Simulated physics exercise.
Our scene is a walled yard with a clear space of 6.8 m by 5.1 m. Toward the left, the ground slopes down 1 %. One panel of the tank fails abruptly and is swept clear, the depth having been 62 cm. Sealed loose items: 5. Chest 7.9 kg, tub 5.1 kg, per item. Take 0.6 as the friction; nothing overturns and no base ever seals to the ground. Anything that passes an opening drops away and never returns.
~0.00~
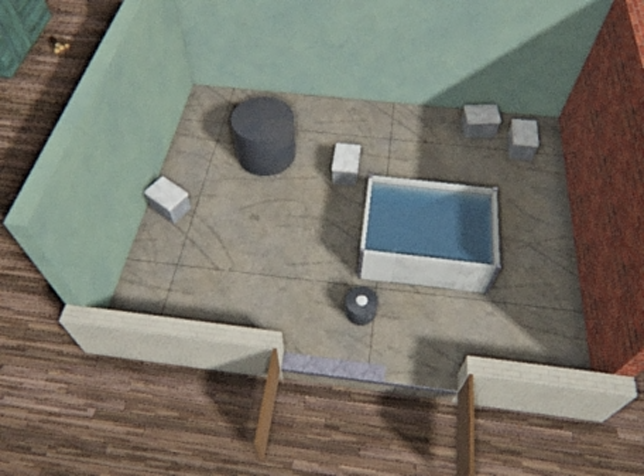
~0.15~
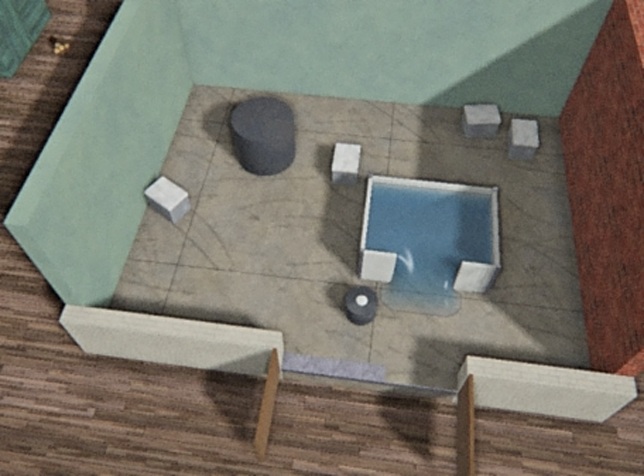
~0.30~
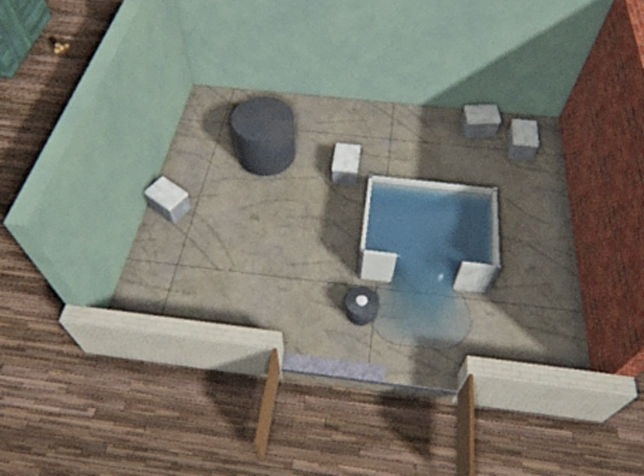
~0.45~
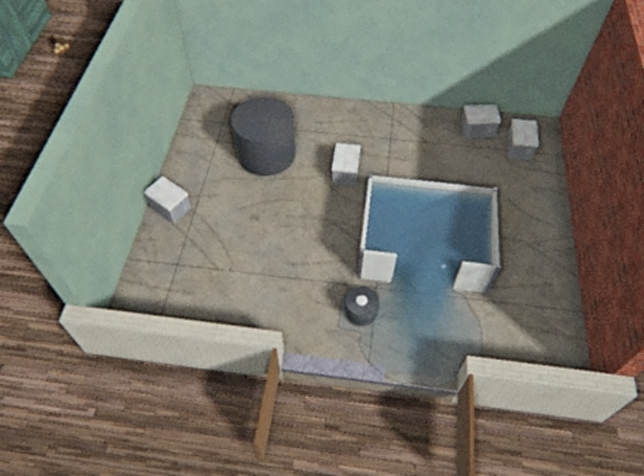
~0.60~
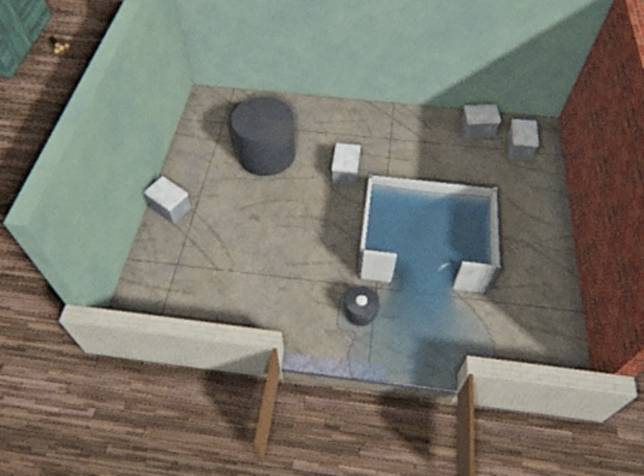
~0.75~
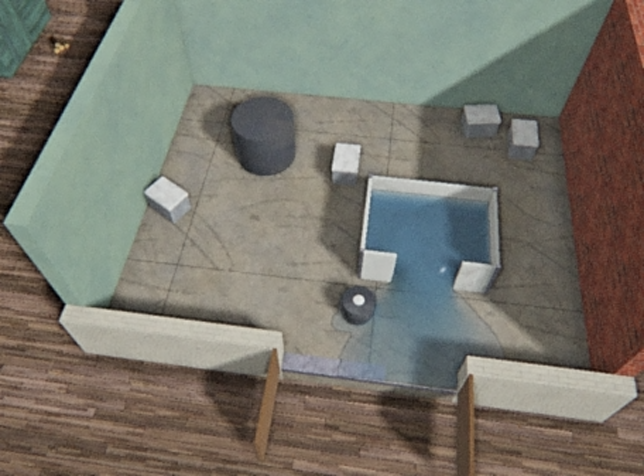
A walled yard with pale green walls, a reddish wall at right and a gap in the low cream front wall is seen from high above by a still camera. A white-walled tank of blue water stands right of centre, near a dark grey cylinder, a small dark tub and four pale blocks. The tank's front panel gives way, water spreads forward to the gap, and the tub shifts very slightly left.
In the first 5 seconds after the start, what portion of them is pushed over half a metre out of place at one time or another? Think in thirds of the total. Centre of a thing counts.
My answer: Less than a third of the total.
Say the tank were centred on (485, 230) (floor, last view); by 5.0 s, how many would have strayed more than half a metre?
The count would be 1.
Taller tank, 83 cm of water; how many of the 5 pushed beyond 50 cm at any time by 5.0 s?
The answer would then be 1.
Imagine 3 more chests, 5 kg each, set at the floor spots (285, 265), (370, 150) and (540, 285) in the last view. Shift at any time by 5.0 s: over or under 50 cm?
Taking them one by one: It stays within, then it stays within, then it goes beyond.
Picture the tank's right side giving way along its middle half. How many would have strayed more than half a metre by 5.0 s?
That would give 3.
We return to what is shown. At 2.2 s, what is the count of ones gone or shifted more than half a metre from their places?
Result: 1.
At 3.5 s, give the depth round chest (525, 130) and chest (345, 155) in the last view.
Close to 0 and 0 centimetres.
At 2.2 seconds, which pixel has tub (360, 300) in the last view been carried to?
(319, 295) or thereabouts.
After 1.1 s 0 of 5 are over 50 cm from their spots; 0 afloat.
After 2.2 s 1 of 5 are over 50 cm from their spots; 0 afloat.
After 3.5 s 1 of 5 are over 50 cm from their spots; 0 afloat.
After 5.0 s 1 of 5 are over 50 cm from their spots, and 1 have been at some point; 0 afloat.
